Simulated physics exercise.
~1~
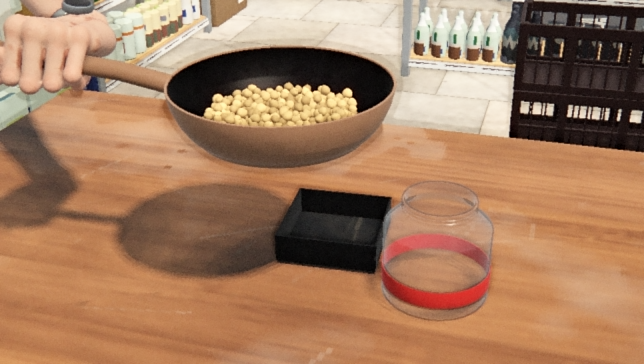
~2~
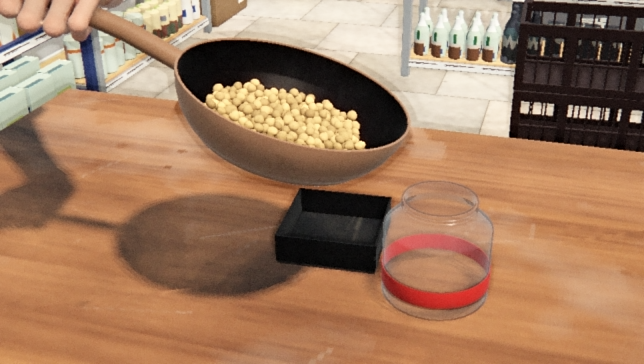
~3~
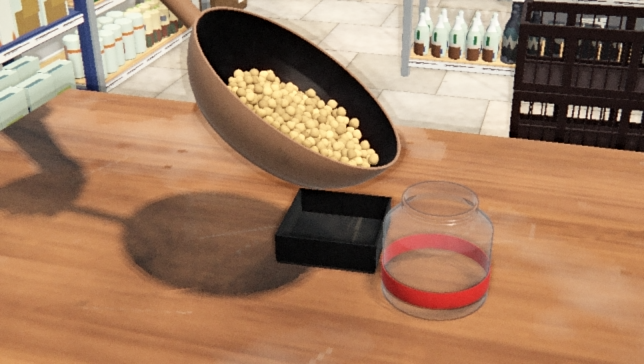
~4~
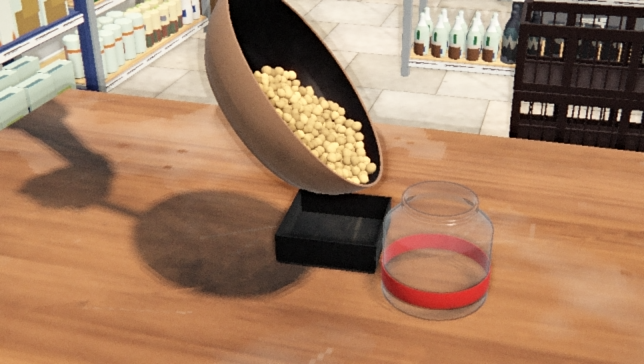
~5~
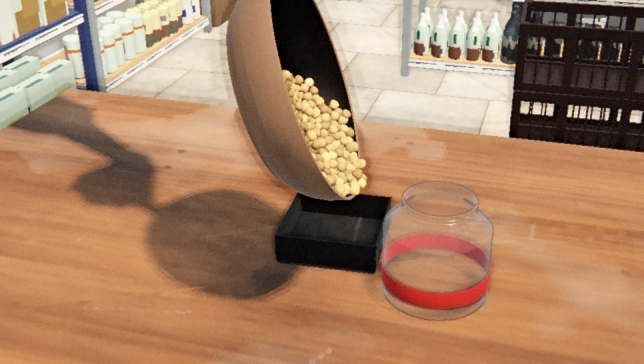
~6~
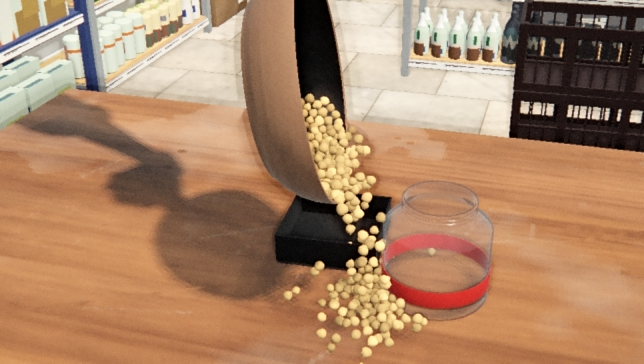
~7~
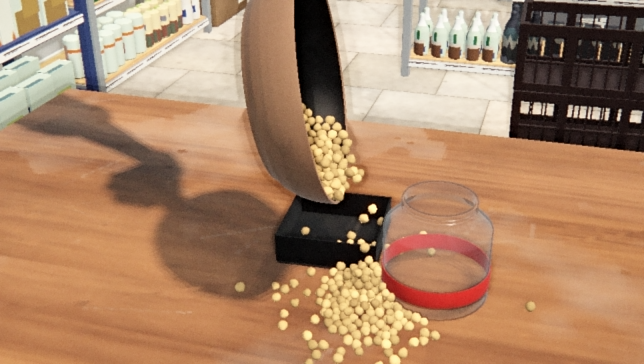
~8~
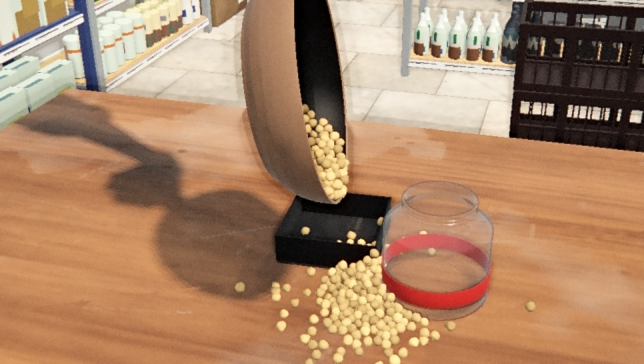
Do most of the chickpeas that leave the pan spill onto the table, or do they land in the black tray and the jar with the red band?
Most of them spill onto the table in front of the tray and jar. Only a few end up in the black tray, and the jar gets practically none.
